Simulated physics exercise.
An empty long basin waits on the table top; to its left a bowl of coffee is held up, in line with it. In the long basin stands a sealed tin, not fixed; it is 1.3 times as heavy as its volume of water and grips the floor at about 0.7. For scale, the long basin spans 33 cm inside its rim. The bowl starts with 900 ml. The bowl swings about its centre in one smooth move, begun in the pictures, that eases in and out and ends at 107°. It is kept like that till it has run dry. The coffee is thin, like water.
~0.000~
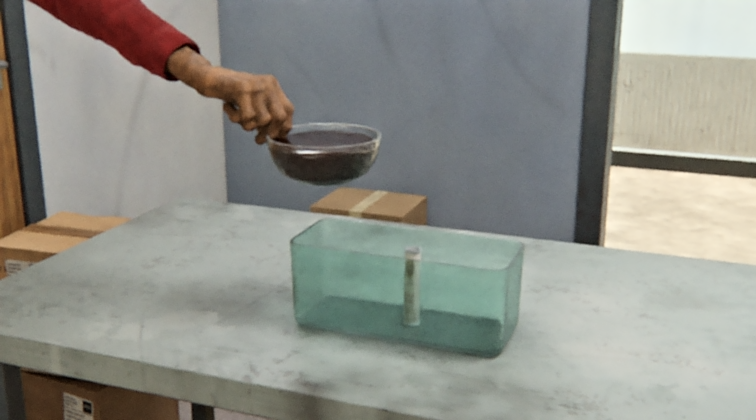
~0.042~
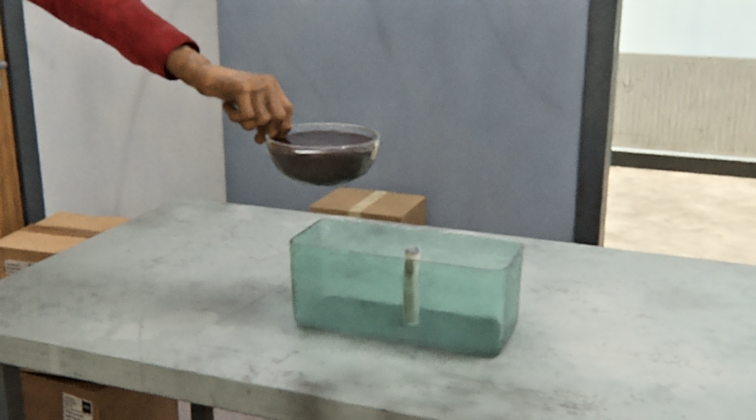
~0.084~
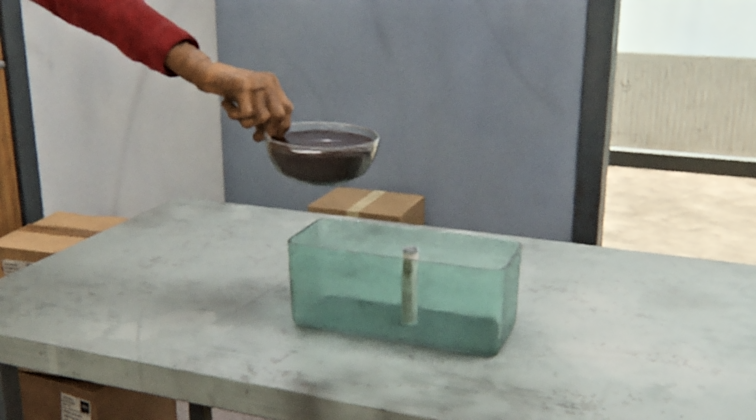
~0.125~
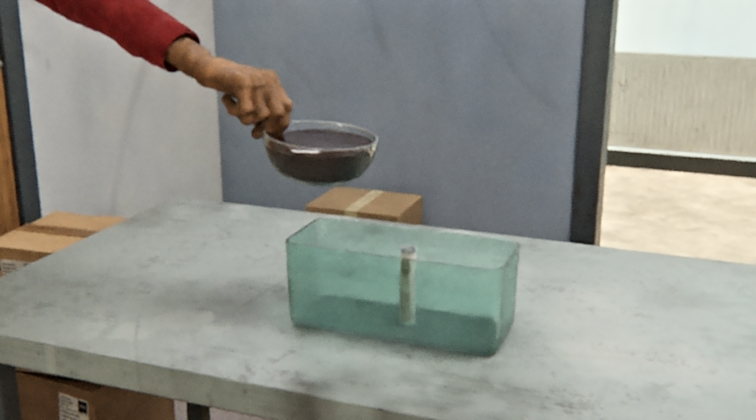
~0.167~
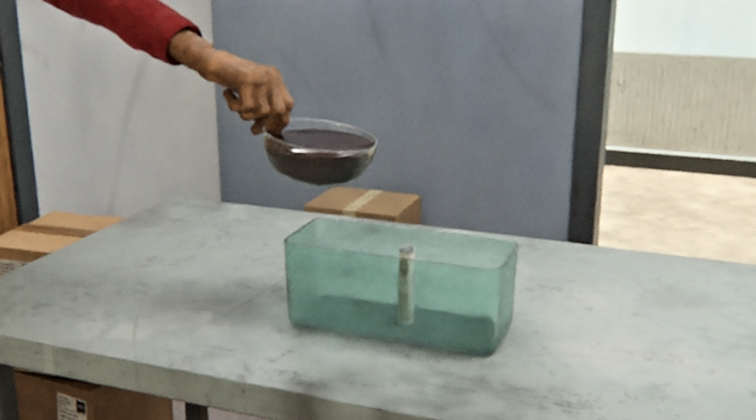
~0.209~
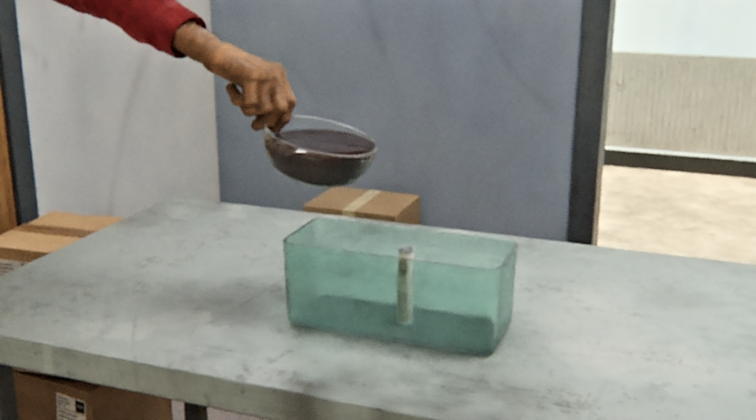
A hand in a red sleeve holding a glass bowl of dark liquid above a table, slowly tilting it slightly rightward.
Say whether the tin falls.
It remains upright.
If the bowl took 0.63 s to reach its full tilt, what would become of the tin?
Then it goes over.
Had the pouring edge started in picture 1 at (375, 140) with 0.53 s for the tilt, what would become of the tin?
Then it topples.
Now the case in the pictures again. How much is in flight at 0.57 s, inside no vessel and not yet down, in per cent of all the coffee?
Some 42 per cent.
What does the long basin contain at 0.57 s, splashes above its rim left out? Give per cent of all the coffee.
Near 28 in a hundred.
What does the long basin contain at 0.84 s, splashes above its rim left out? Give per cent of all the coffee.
Near 92 in a hundred.
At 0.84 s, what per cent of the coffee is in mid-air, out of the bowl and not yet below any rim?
Some 3 per cent.
After 0.57 s the tilt is 73° and 29 per cent is still to pour; the tin stands where it began.
After 0.84 s the tilt is 105° and 1 per cent is still to pour; the tin stands where it began.
After 1.12 s the tilt is 107° and 0 per cent is still to pour; the tin stands where it began.
After 1.43 s the tilt is 107° and 0 per cent is still to pour; the tin stands where it began.
In the end the tin stands where it began.
